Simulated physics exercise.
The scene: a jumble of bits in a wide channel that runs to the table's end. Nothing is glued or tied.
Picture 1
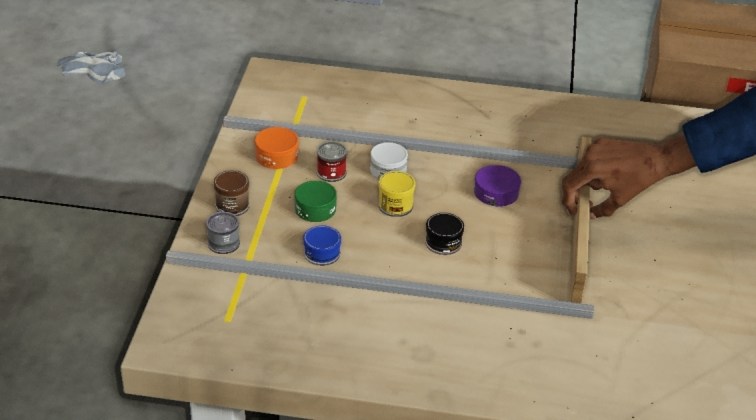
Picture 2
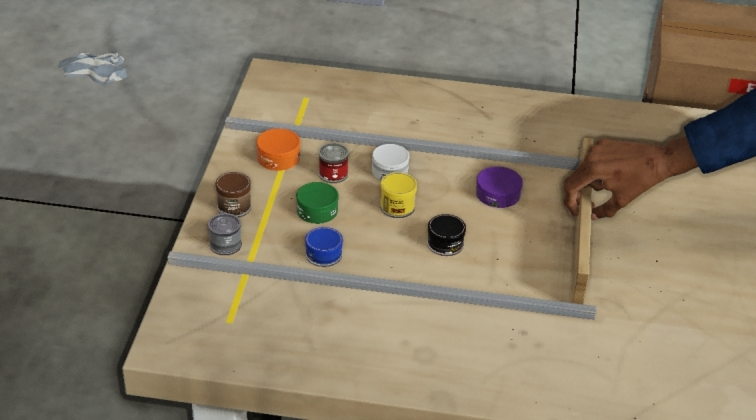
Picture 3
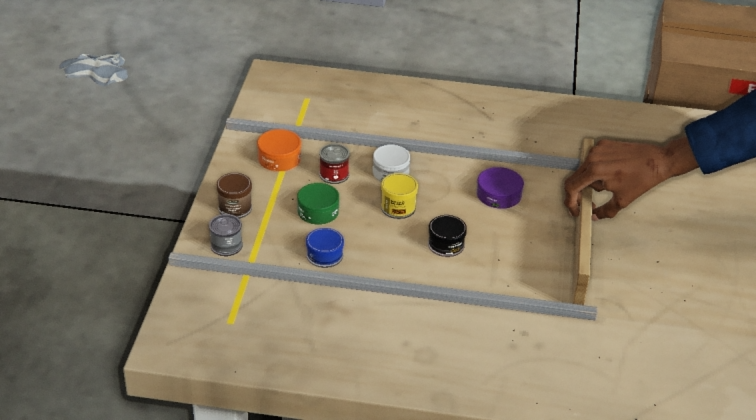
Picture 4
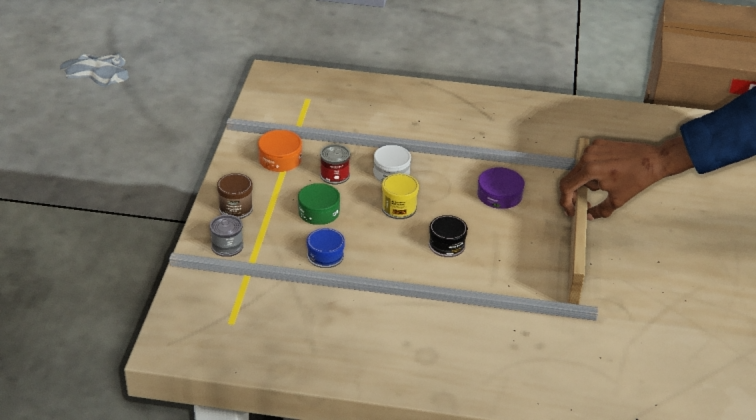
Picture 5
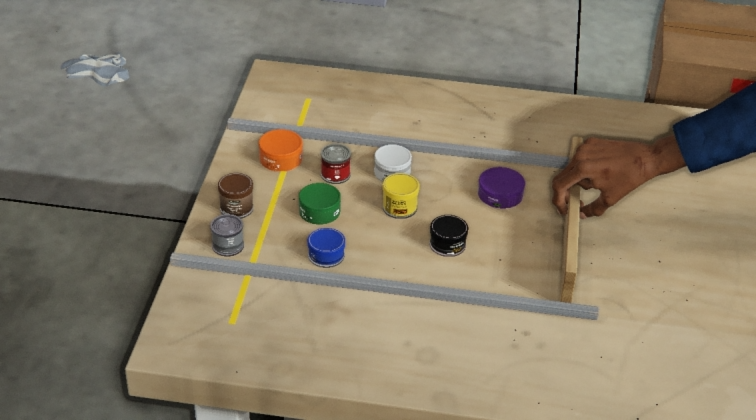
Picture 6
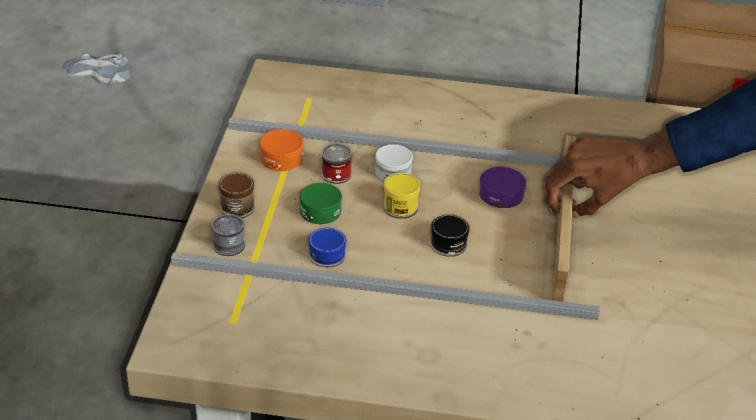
A hand held a wooden board upright and still at the right of a channel on a table, then slid it slightly left toward the scattered colourful pots and tins, which stayed put.
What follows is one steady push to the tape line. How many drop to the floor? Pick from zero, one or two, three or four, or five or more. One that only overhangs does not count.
In the end the number that fall off is one or two.
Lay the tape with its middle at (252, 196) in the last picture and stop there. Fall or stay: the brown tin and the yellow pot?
The brown tin tumbles off, the yellow pot holds on.
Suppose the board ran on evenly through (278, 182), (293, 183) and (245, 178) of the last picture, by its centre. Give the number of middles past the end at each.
Past the end: 1, 0 and 5.
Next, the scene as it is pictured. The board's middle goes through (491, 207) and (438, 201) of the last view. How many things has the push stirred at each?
The counts are 1 and 3.
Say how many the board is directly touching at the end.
In contact: 5.
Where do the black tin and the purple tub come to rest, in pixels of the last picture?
The black tin at (249, 214), the purple tub at (263, 163).
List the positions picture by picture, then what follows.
In the first picture, brown tin (232, 194); grey tin (223, 233); orange tub (277, 148); board (581, 218); tape (270, 197).
In the second picture, grey tin (225, 235); yellow pot (398, 195).
In the third picture, orange tub (279, 151); board (584, 219).
In the fourth picture, brown tin (235, 196); blue tin (326, 248).
In the fifth picture, grey tin (227, 235); purple tub (501, 188).
In the sixth picture, brown tin (237, 196); grey tin (228, 235); orange tub (282, 151); board (564, 216); tape (275, 199).
Soon after, none off yet; brown tin at rest near (237, 196); grey tin at rest near (228, 235); orange tub at rest near (282, 151).
Then, none off yet; brown tin at rest near (236, 196); grey tin at rest near (228, 235); orange tub moved a little near (265, 146).
By the end, the number that fall off is one or two; fallen, brown tin.
